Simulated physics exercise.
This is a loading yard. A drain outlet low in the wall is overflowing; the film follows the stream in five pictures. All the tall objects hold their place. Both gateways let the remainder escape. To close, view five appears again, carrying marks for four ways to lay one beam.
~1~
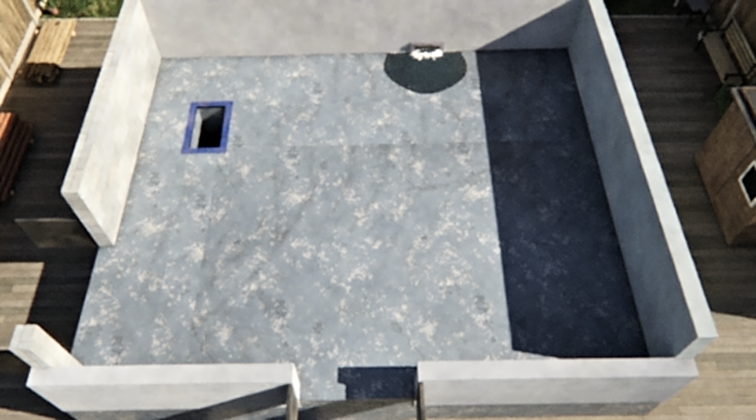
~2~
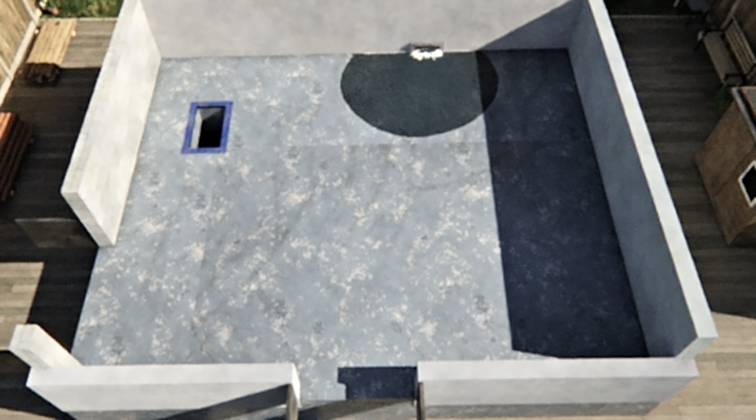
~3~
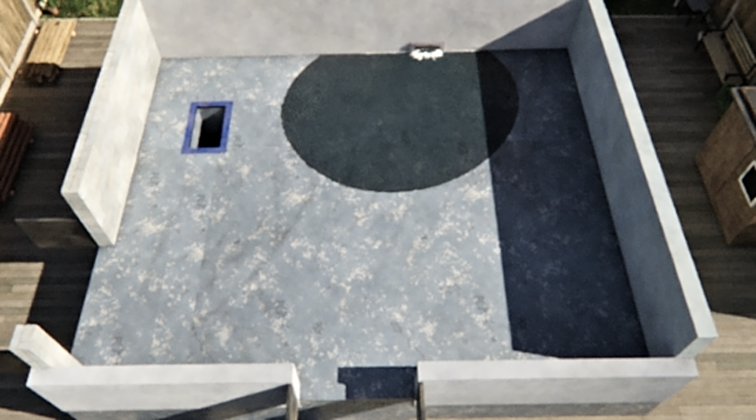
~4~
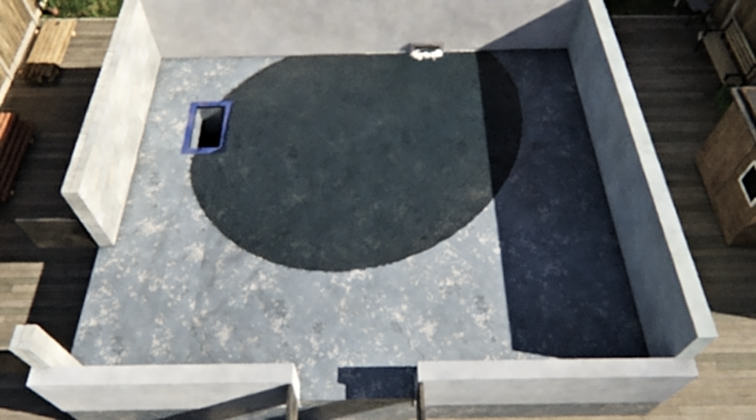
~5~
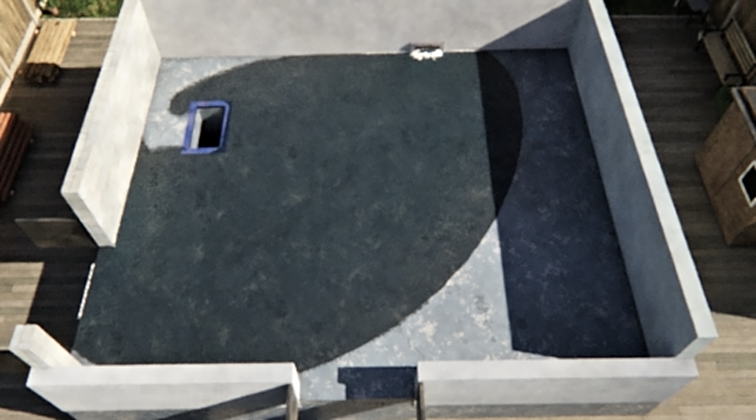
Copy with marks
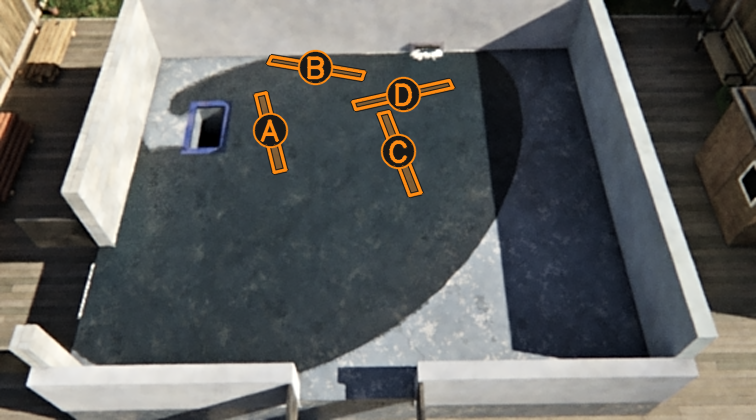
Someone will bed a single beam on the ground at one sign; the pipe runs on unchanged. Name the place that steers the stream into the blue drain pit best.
D works best here.
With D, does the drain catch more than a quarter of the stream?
Yes.
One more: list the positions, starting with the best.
D, C, B, A.
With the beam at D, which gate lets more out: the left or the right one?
The left gate.
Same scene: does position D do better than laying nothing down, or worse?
It is better.
On the marked copy, A from (260, 93) to (280, 171); B from (269, 60) to (363, 75); C from (383, 112) to (415, 194); D from (354, 105) to (451, 84).
Choosing A, about 2 % of the stream goes into the blue drain pit, about 98 % out by the gates.
Choosing B, about 9 % of the stream goes into the blue drain pit, about 91 % out by the gates.
Choosing C, about 18 % of the stream goes into the blue drain pit, about 82 % out by the gates.
Choosing D, about 30 % of the stream goes into the blue drain pit, about 70 % out by the gates.
